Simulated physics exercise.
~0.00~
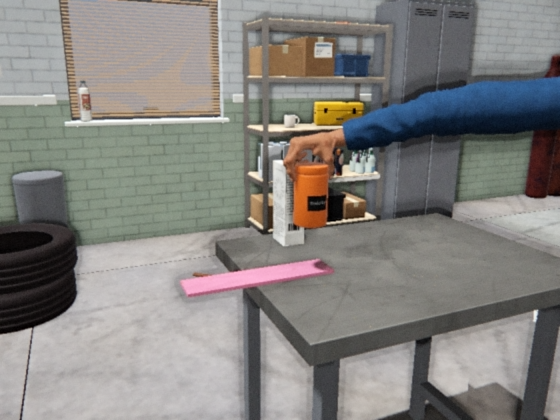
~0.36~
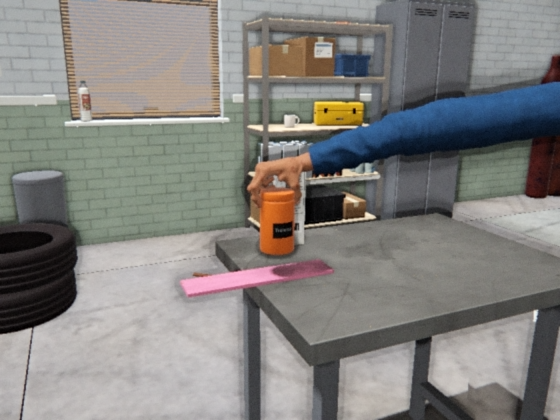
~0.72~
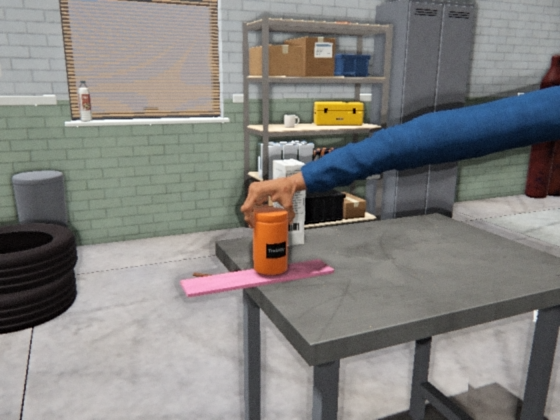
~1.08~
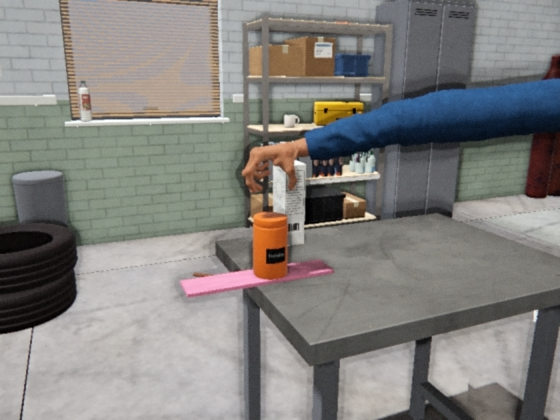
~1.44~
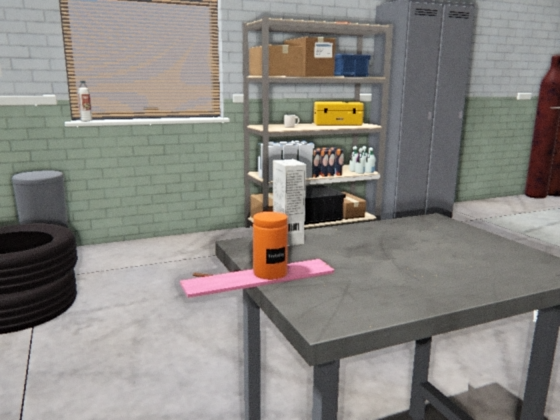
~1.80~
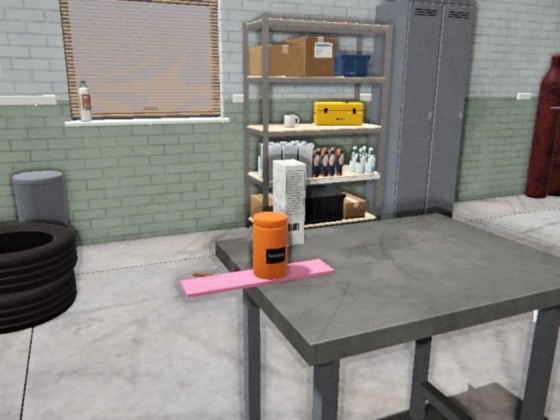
A hand lowers an orange jar onto the overhanging pink plank, withdraws, and everything stays put.
